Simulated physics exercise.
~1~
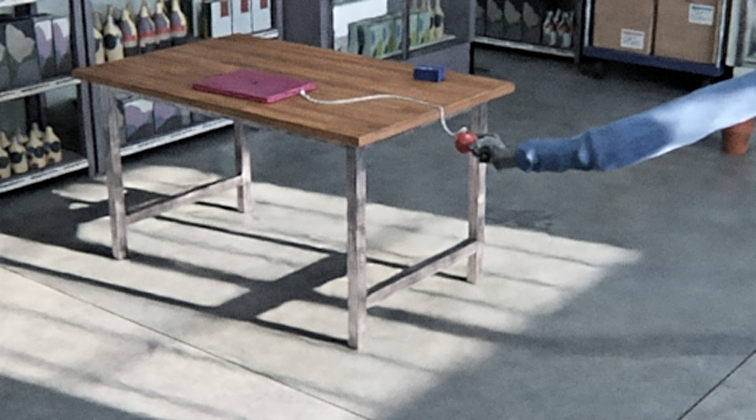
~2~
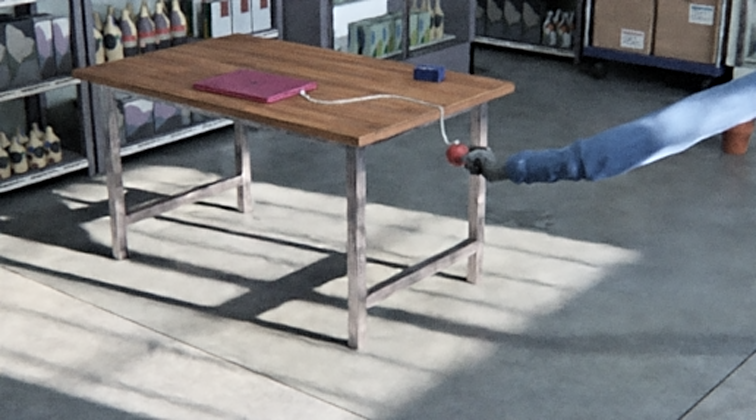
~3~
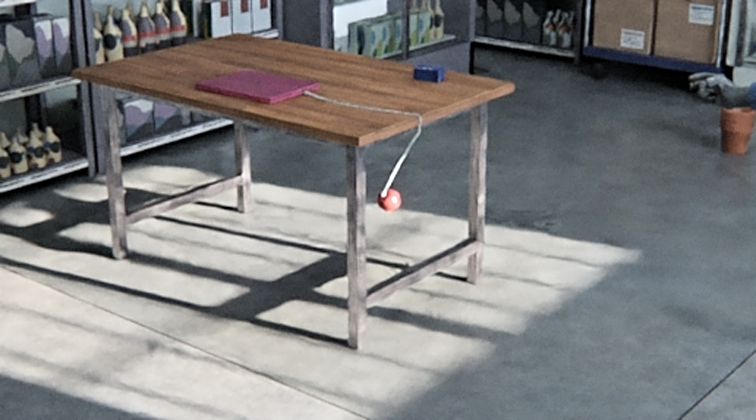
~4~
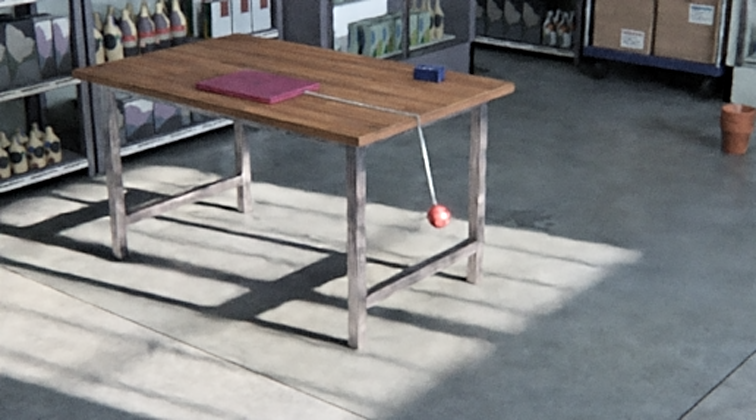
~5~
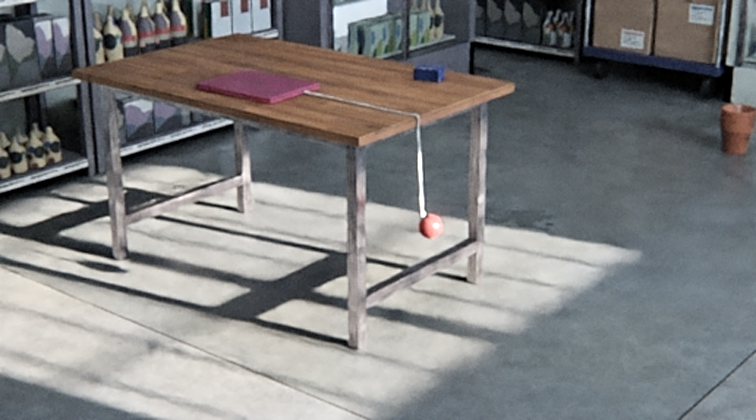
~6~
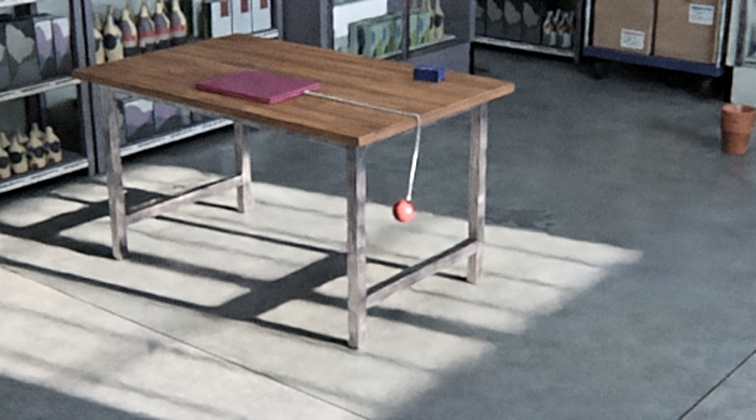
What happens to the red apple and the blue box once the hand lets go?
The red apple swings on its string from the edge of the table without reaching the floor, and the blue box stays on top of the table.
